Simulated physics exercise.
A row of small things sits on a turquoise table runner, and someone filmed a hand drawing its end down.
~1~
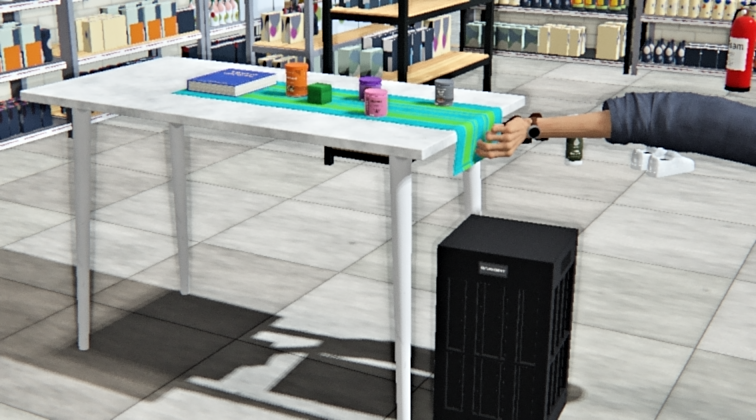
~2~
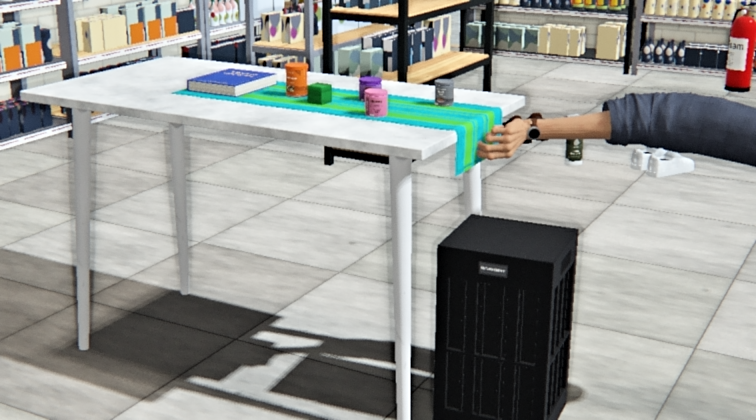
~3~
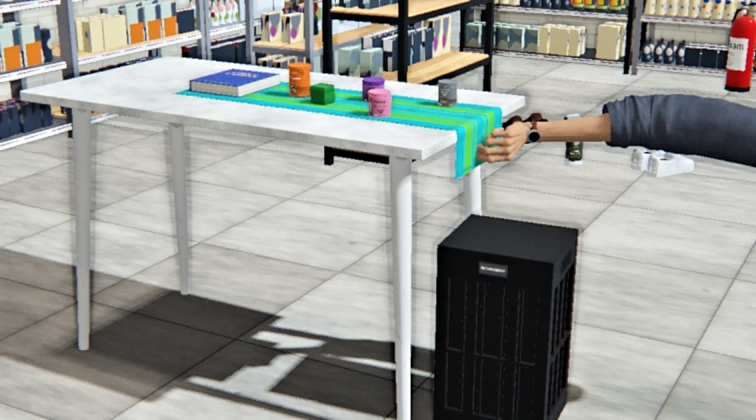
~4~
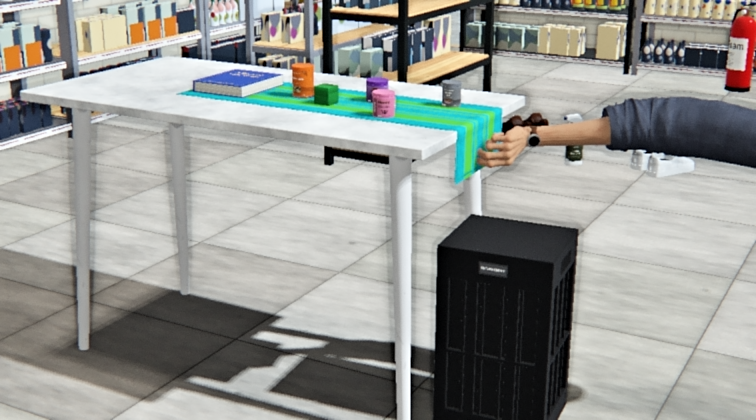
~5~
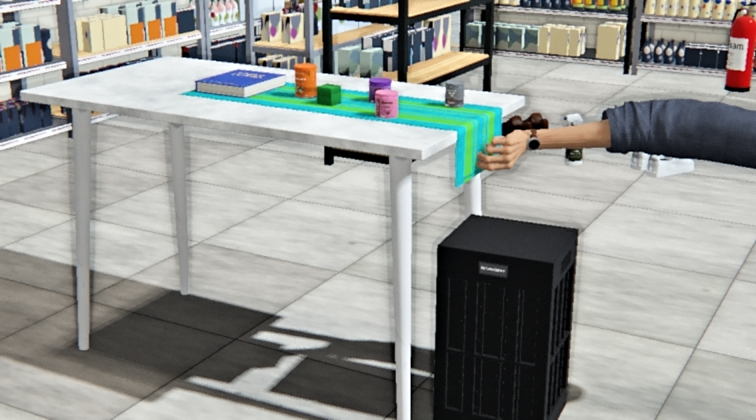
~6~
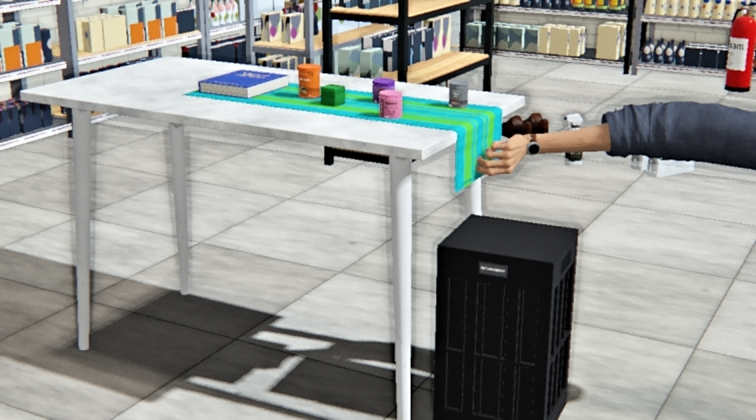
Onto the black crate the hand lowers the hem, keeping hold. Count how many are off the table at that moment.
Off the table: One.
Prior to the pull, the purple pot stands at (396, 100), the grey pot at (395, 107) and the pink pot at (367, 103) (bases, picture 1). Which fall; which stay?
In the end the purple pot is still on top, the grey pot is still on top, and the pink pot is still on top.
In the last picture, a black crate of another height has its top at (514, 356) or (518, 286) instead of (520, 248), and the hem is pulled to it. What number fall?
The count comes out 4 and 2.
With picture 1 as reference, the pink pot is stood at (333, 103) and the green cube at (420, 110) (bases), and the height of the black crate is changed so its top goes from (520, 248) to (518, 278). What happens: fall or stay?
So the pink pot stays there, and the green cube leaves.
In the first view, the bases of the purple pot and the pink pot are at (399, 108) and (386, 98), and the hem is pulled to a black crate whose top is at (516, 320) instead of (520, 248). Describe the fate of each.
The purple pot falls; the pink pot is carried off.
Soon after, hem near (479, 204); all still up.
After that, hem on the crate; grey pot gone.
In the end, hem on the crate; grey pot gone. The count of fallen things is one.
